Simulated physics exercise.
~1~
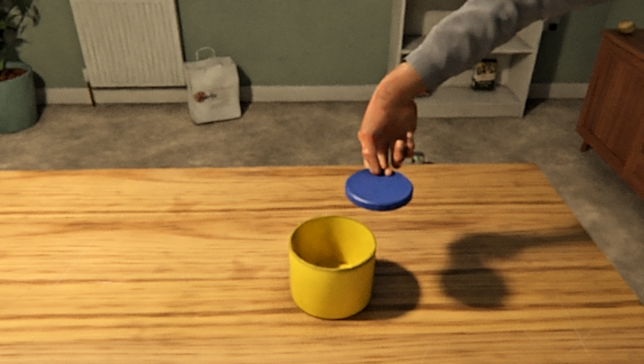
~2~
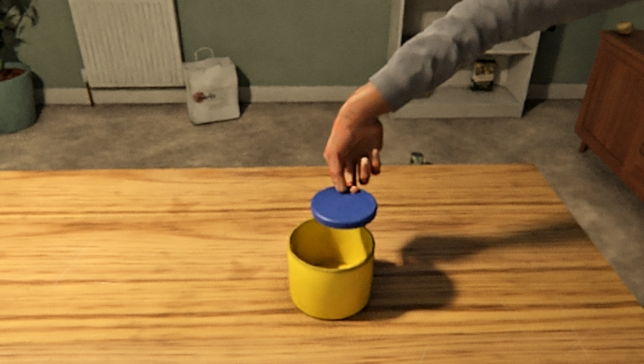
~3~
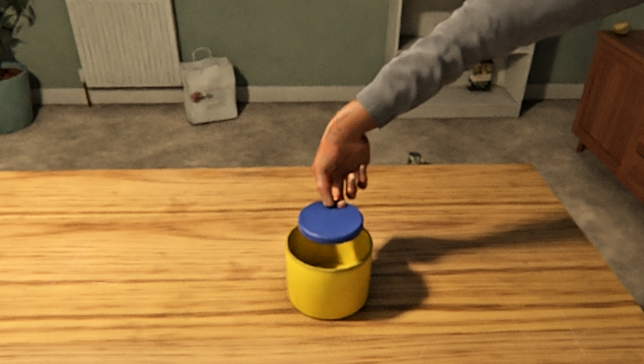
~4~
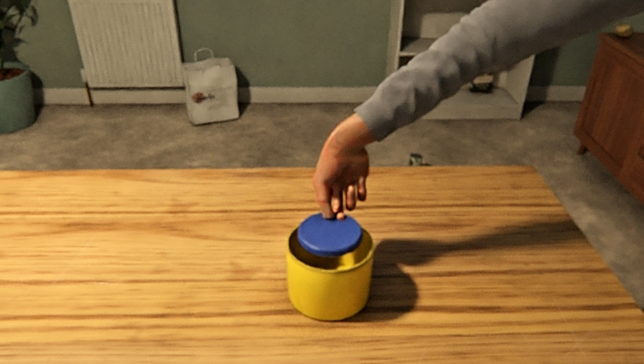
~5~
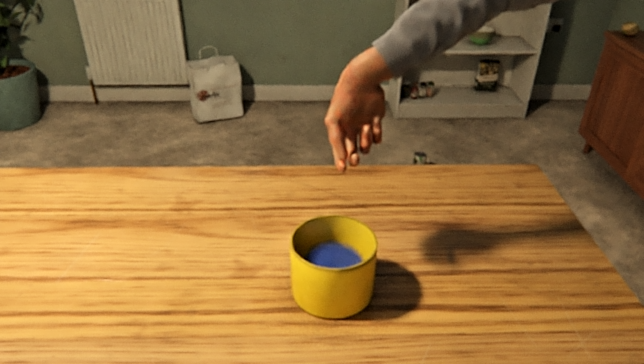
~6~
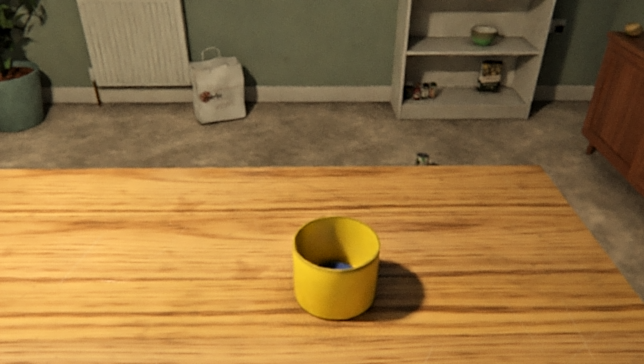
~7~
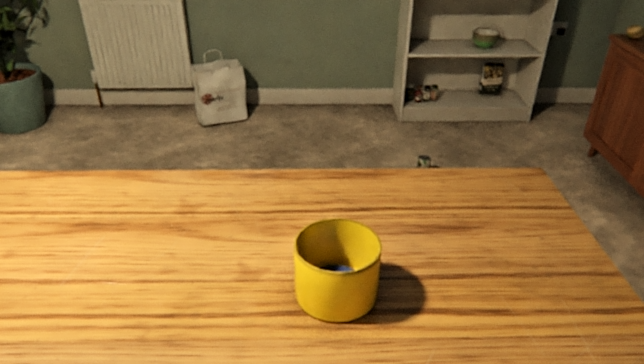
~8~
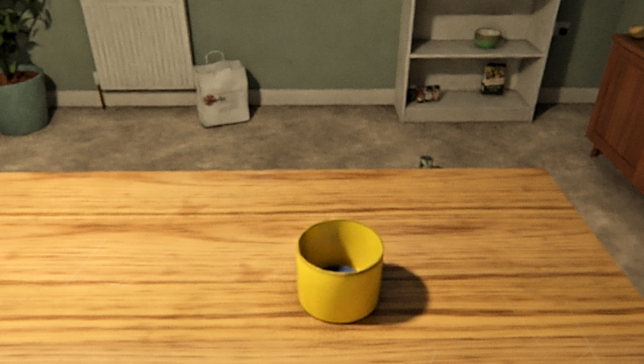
Over a wooden table, a hand lowers a blue disc and drops it inside a yellow container.
